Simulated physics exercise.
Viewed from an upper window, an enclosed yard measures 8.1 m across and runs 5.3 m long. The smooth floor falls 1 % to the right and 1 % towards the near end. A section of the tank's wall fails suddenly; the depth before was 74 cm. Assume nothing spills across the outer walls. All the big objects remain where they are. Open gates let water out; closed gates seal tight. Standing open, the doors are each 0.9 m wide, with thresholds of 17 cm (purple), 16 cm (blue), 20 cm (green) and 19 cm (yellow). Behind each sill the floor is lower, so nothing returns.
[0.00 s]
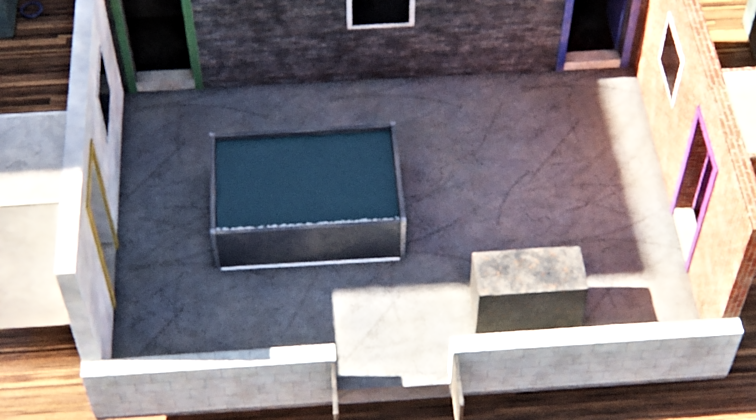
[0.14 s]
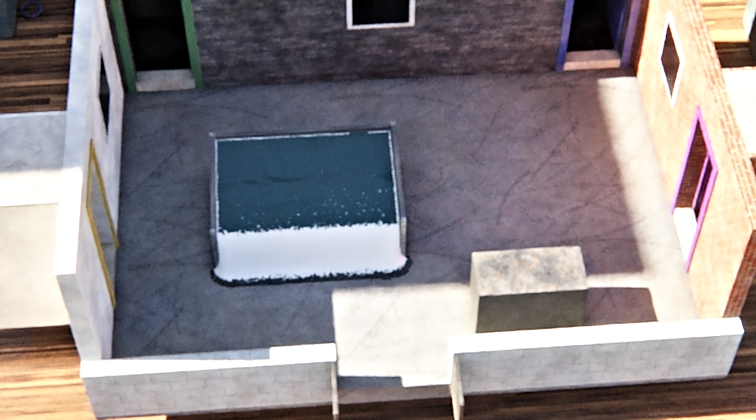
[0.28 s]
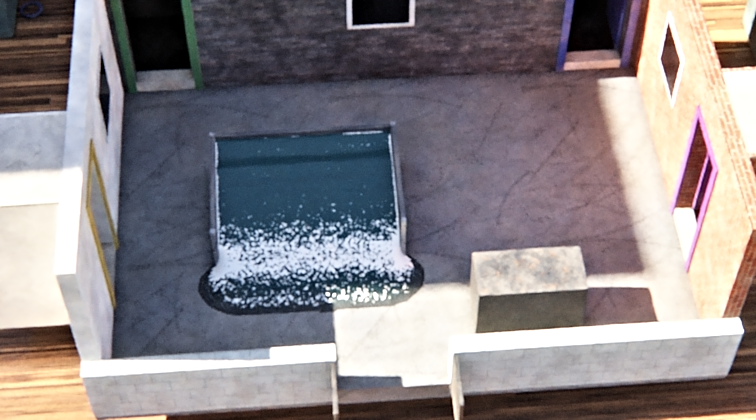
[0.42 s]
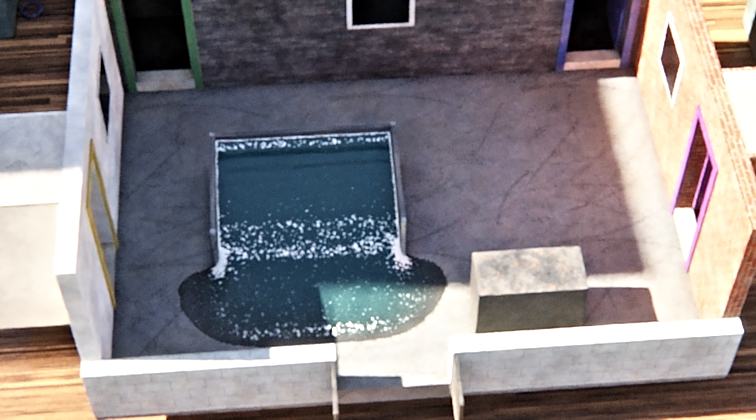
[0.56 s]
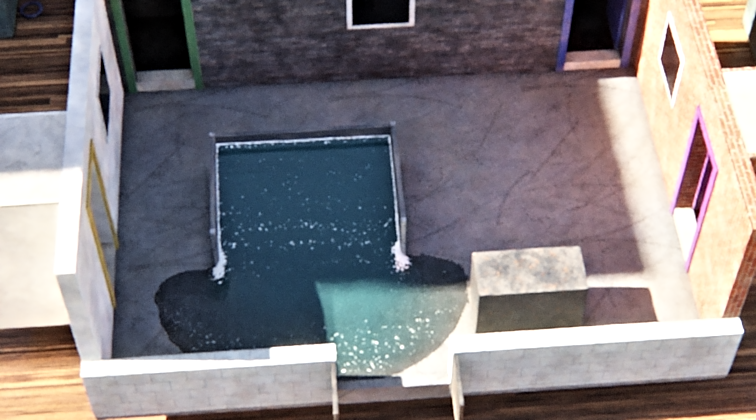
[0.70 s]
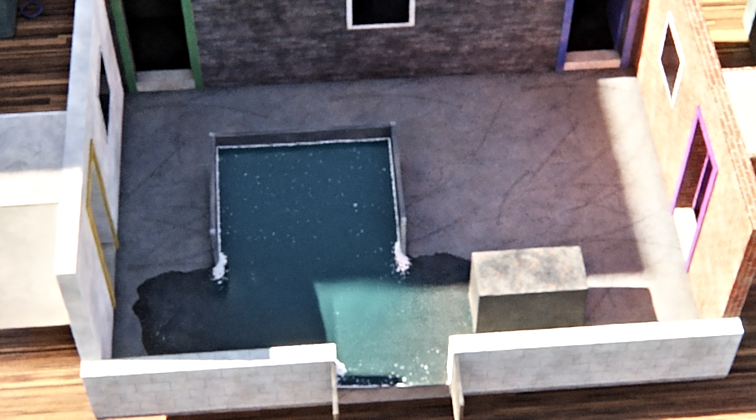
A rectangular tank of dark water in a walled yard burst open along its near side, and the water poured out in a white, foamy rush, fanned across the floor and reached the front gateway.
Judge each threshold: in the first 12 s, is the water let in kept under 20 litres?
Verdicts: Purple door, kept under; blue door, kept under; green door, kept under; yellow door, kept under.
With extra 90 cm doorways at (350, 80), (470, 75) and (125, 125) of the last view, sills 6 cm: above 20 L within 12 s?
So, in the order given, it's shy of the mark, then shy of the mark, then beyond the mark.
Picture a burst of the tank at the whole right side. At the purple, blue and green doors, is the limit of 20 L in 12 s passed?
Note: Purple beyond the mark, blue beyond the mark, green short of the mark.
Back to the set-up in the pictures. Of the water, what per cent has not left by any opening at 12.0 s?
Around 56 percent of the water.
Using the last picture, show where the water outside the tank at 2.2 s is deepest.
Roughly pixel (125, 387).
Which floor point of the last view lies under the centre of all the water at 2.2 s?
Roughly (292, 300).
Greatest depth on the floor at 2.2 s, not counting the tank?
Max depth: About 46 centimetres.
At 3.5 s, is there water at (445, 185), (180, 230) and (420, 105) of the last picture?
Untouched, submerged, untouched.
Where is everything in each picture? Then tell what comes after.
The first frame shows the tank at (306, 180) is whole and still, 74 cm deep.
In the second frame, water pours out at (310, 250) and has run 1.4 m, to (215, 271); typically 9 cm deep outside, 74 cm at the tank's back.
In the third frame, the front is at (206, 292), 1.5 m from the gap at (310, 251); 2.0 m2 of floor is under water; 72 cm left at the back of the tank.
In the fourth frame, the front is at (436, 293), 1.8 m from the gap at (310, 252); 3.9 m2 of floor is under water; 64 cm left at the back of the tank.
In the fifth frame, water pours out at (310, 253) and has run 2.2 m, to (448, 325); typically 10 cm deep outside, 64 cm at the tank's back.
In the sixth frame, the front is at a hidden place, 2.6 m from the gap at (310, 253); 7.7 m2 of floor is under water; 59 cm left at the back of the tank.
After 1.4 s water covers 25 % of the floor and is deepest (52 cm) near (301, 376); purple door not reached, blue door not reached, green door not reached, yellow door 2 cm at the sill, 0 L in.
After 2.2 s water covers 30 % of the floor and is deepest (46 cm) near (125, 387); purple door not reached, blue door not reached, green door not reached, yellow door 11 cm at the sill, 0 L in.
After 3.5 s water covers 45 % of the floor and is deepest (24 cm) near (111, 388); purple door 2 cm at the sill, 0 L in, blue door not reached, green door 4 cm at the sill, 0 L in, yellow door 14 cm at the sill, 0 L in.
After 7.0 s water covers 90 % of the floor and is deepest (12 cm) near (687, 352); purple door 5 cm at the sill, 0 L in, blue door 7 cm at the sill, 0 L in, green door 9 cm at the sill, 0 L in, yellow door 5 cm at the sill, 0 L in.
After 12.0 s water covers 95 % of the floor and is deepest (12 cm) near (668, 276); purple door 11 cm at the sill, 0 L in, blue door 8 cm at the sill, 0 L in, green door 1 cm at the sill, 0 L in, yellow door 3 cm at the sill, 0 L in.
